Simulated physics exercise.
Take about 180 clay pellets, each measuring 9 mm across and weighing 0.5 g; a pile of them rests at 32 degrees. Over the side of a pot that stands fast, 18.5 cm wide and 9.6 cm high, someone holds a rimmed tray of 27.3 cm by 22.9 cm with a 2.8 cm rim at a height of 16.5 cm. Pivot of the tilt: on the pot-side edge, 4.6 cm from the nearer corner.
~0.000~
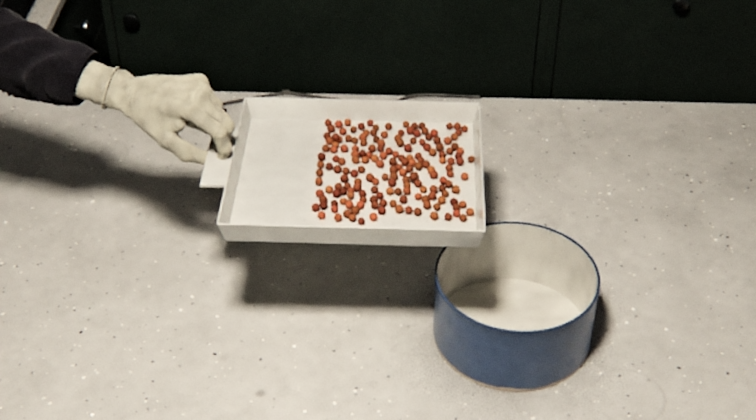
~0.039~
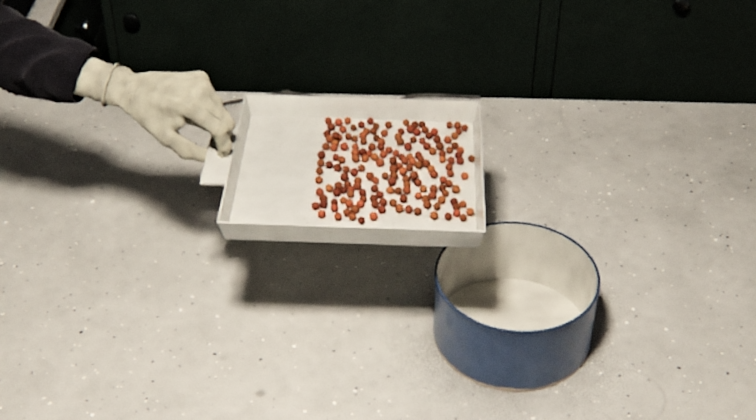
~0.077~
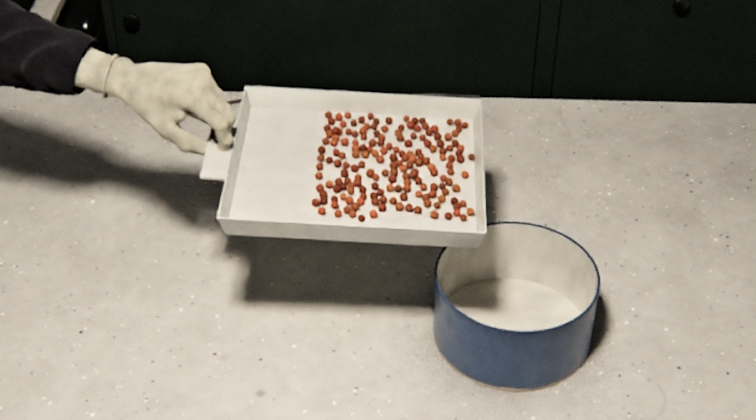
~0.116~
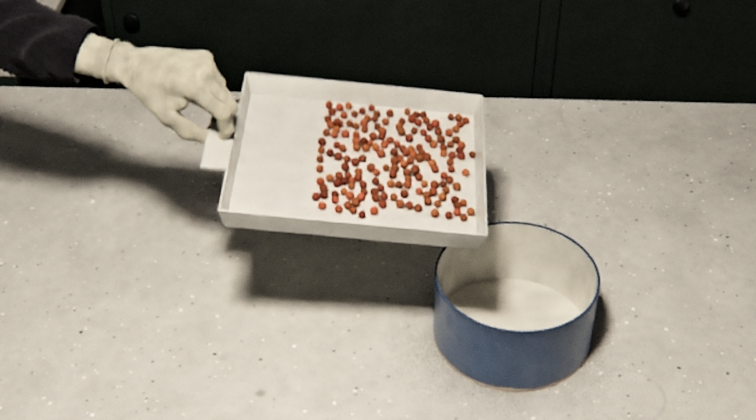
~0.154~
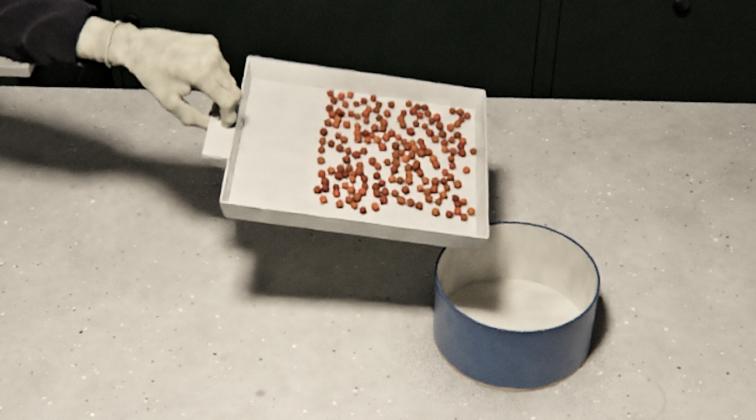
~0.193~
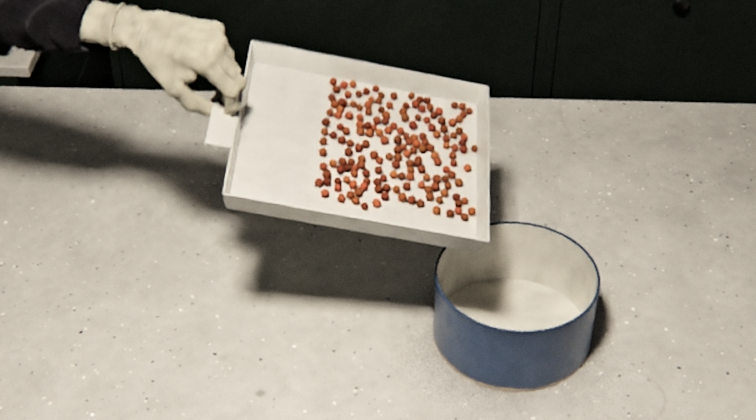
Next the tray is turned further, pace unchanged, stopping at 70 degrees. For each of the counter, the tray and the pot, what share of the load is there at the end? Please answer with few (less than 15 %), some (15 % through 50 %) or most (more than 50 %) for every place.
Counter: Few, tray: Most, pot: Some.
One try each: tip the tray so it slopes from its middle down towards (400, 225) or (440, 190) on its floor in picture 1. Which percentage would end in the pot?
That would be close to 25 per cent, then close to 5 per cent.
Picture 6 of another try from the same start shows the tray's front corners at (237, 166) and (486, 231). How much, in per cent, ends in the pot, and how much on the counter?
Pot 10 % / counter 0 %.
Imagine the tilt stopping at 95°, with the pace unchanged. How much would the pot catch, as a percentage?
Then about 100 per cent.
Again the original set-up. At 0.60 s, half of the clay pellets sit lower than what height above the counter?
Roughly 20 cm above the counter.
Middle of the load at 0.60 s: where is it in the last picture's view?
The middle of the load should be near (469, 191) then.
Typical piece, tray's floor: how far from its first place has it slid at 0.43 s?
4 cm.
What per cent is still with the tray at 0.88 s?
Load share: Around 80%.
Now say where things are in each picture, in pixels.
The first frame shows tray tilt 0 degrees, front corners at (224, 220) and (479, 227); middle of the pieces at (393, 170); pot at (517, 274).
The second frame shows tray tilt 1 degrees, front corners at (224, 219) and (479, 227); middle of the pieces at (393, 169).
The third frame shows tray tilt 3 degrees, front corners at (224, 214) and (480, 229); middle of the pieces at (394, 166).
The fourth frame shows tray tilt 6 degrees, front corners at (225, 207) and (481, 231), lowest corner right front; middle of the pieces at (394, 161).
The fifth frame shows tray tilt 11 degrees, front corners at (227, 198) and (482, 233), lowest corner right front; middle of the pieces at (396, 155).
The sixth frame shows tray tilt 15 degrees, front corners at (230, 190) and (483, 236), lowest corner right front; middle of the pieces at (398, 149); pot at (517, 274). Its pace works out near 115 degrees a second.
After 0.43 s, tilt 42 degrees; the tray holds 100 %, the pot 0 %.
After 0.60 s, tilt 62 degrees; the tray holds 100 %, the pot 0 %.
Then, at 0.88 s, tilt 70 degrees; the tray holds 80 %, the pot 20 %.
By 2.0 s all is still; counter 0 %, tray 75 %, pot 25 %.
